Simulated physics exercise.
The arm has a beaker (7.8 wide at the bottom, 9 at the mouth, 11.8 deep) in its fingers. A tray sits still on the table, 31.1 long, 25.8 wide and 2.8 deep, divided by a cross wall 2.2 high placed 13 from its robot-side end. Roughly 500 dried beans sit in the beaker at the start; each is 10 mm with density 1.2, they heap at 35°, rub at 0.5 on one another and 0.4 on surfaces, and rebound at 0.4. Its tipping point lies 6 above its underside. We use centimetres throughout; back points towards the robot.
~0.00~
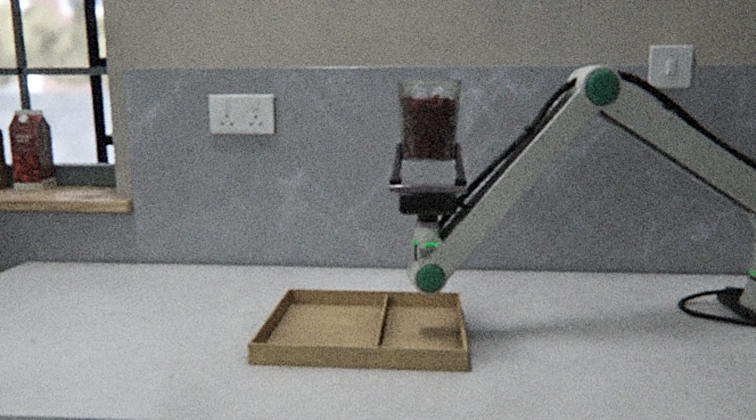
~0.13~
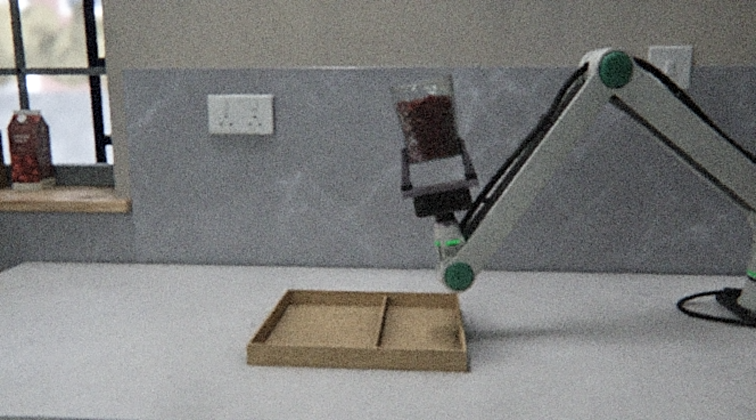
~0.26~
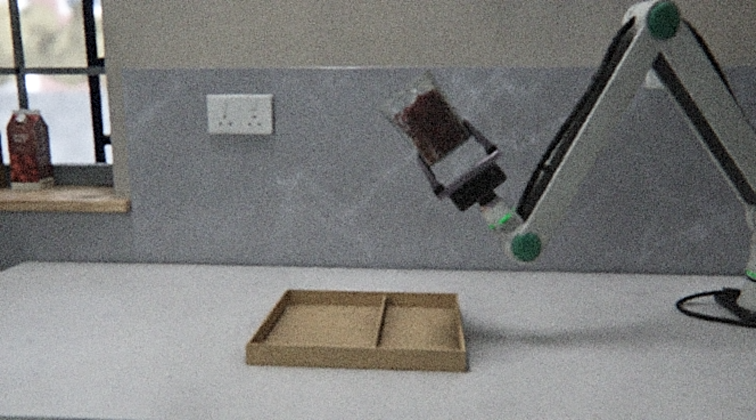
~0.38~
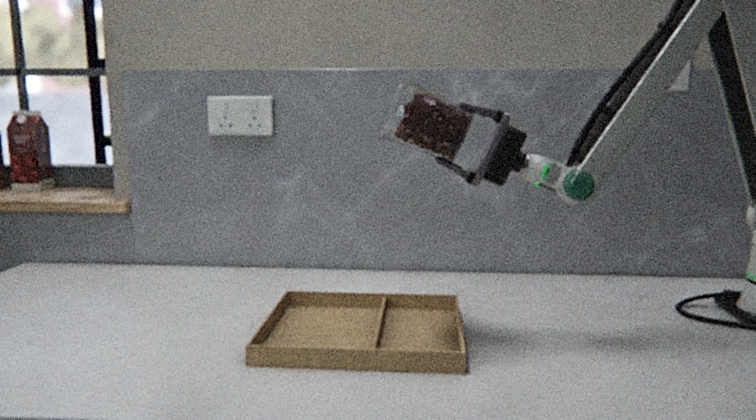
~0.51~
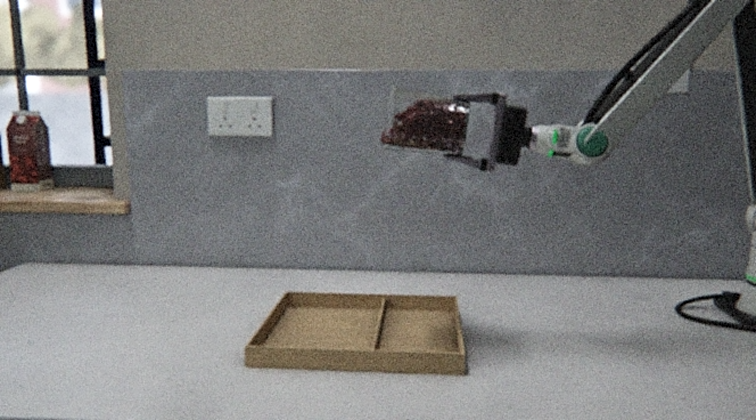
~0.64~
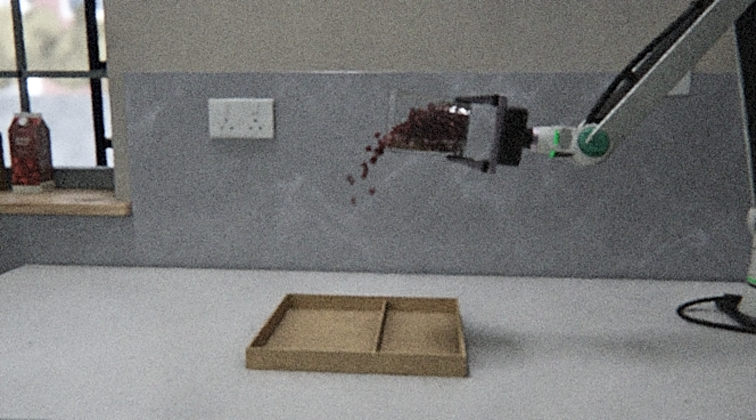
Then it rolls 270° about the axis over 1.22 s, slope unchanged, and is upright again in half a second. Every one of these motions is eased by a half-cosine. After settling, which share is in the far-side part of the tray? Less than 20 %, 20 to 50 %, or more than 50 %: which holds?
The share is 20 to 50 %.
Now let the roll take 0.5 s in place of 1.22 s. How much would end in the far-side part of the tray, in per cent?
That would give near 15 in a hundred.
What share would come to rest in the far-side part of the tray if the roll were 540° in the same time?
Then about 35 per cent.
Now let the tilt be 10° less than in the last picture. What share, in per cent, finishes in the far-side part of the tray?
10 %.
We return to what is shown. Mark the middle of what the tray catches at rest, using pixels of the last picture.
Near pixel (326, 335).
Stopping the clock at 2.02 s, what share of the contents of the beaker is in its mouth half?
35 percent or so.
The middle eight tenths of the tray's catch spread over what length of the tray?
Length of tray covered: Approx. 14 cm.
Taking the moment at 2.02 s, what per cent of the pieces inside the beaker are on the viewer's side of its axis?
Near enough 65 in a hundred.
After 1.33 s, tipped 83°, highest piece 38 above the table; 431 in the beaker, 47 in the far-side part, 1 in the robot-side part, 1 on the table or floor, 24 in flight or on a rim.
After 2.02 s, tipped 65°, highest piece 37 above the table; 361 in the beaker, 126 in the far-side part, 3 on the table or floor, 2 in the robot-side part, 12 in flight or on a rim.
After 2.56 s, upright, highest piece 39 above the table; 361 in the beaker, 138 in the far-side part, 3 on the table or floor, 2 in the robot-side part.
After 3.26 s, upright, highest piece 39 above the table; 361 in the beaker, 138 in the far-side part, 3 on the table or floor, 2 in the robot-side part.
In the end, 361 in the beaker, 138 in the far-side part, 3 on the table or floor, 2 in the robot-side part. That is 27 % in the far-side part of the tray.
